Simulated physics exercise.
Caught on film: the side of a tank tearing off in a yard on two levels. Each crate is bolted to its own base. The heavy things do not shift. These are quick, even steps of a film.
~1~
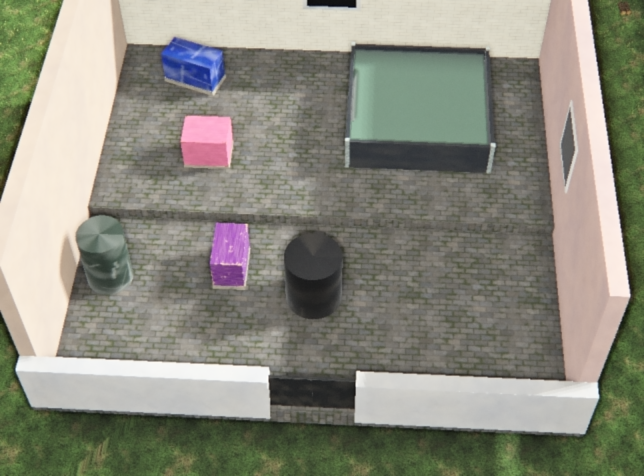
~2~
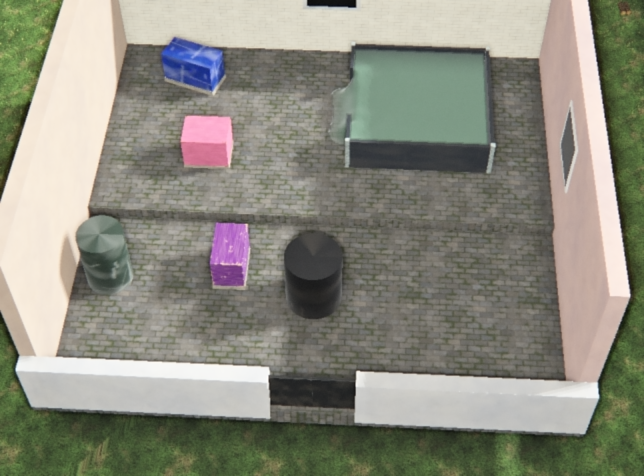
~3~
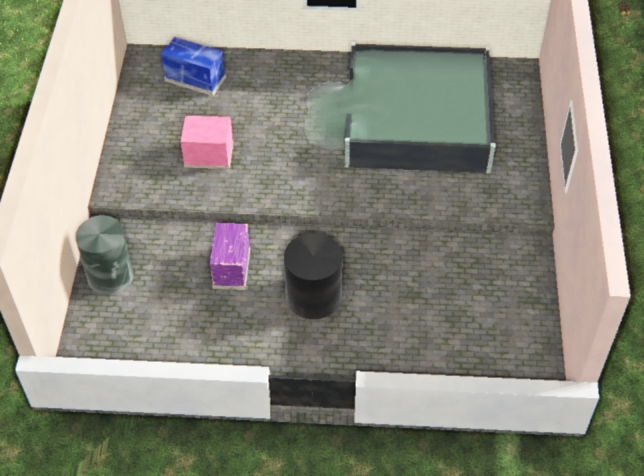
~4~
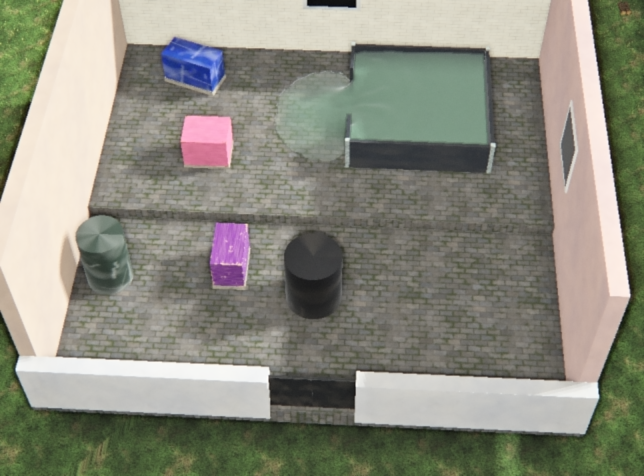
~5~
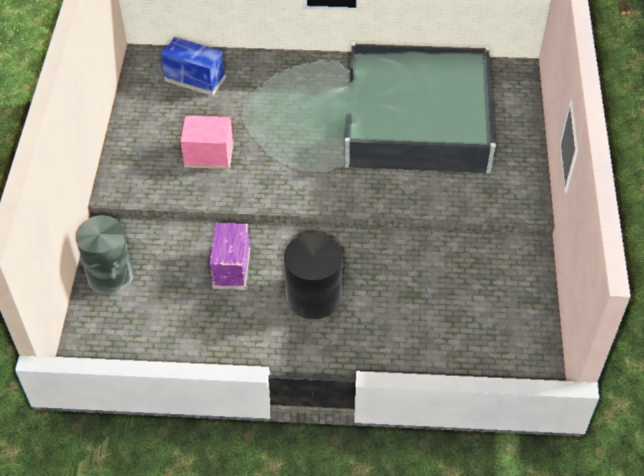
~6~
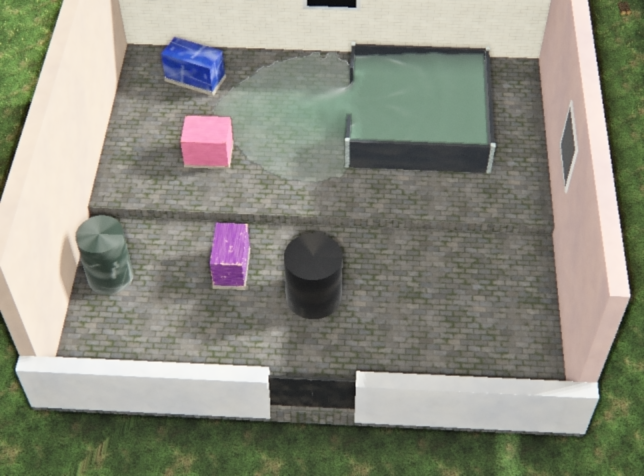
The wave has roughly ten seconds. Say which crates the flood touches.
The blue crate is soaked; the pink crate is soaked; the purple crate is soaked.
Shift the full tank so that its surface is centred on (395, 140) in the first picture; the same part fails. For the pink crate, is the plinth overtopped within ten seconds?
The pink crate is wetted.
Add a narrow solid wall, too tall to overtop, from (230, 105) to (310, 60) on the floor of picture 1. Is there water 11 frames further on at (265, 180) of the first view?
At that place: Covered.
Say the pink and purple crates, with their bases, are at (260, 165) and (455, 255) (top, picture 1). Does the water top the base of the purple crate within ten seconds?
One by one: Purple is spared.
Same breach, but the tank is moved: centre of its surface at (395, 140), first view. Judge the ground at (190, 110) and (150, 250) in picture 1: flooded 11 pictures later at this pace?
In that order: Flooded, awash.
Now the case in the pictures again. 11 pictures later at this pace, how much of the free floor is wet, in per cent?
Near 30 in a hundred.
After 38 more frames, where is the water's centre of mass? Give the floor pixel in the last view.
Close to (269, 155).
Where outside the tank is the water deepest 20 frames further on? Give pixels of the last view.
At about (122, 68).
A moment on, water covers 20 % of the floor; the blue crate water round its plinth, the pink crate water round its plinth, the purple crate not reached.
Next, water covers 30 % of the floor; the blue crate water round its plinth, the pink crate water round its plinth, the purple crate water round its plinth.
Then, water covers 40 % of the floor; the blue crate water round its plinth, the pink crate water round its plinth, the purple crate water round its plinth.
Later, water covers 55 % of the floor; the blue crate water round its plinth, the pink crate water round its plinth, the purple crate water round its plinth.
In the end, water covers 80 % of the floor; the blue crate was topped, the pink crate was topped, the purple crate was topped.
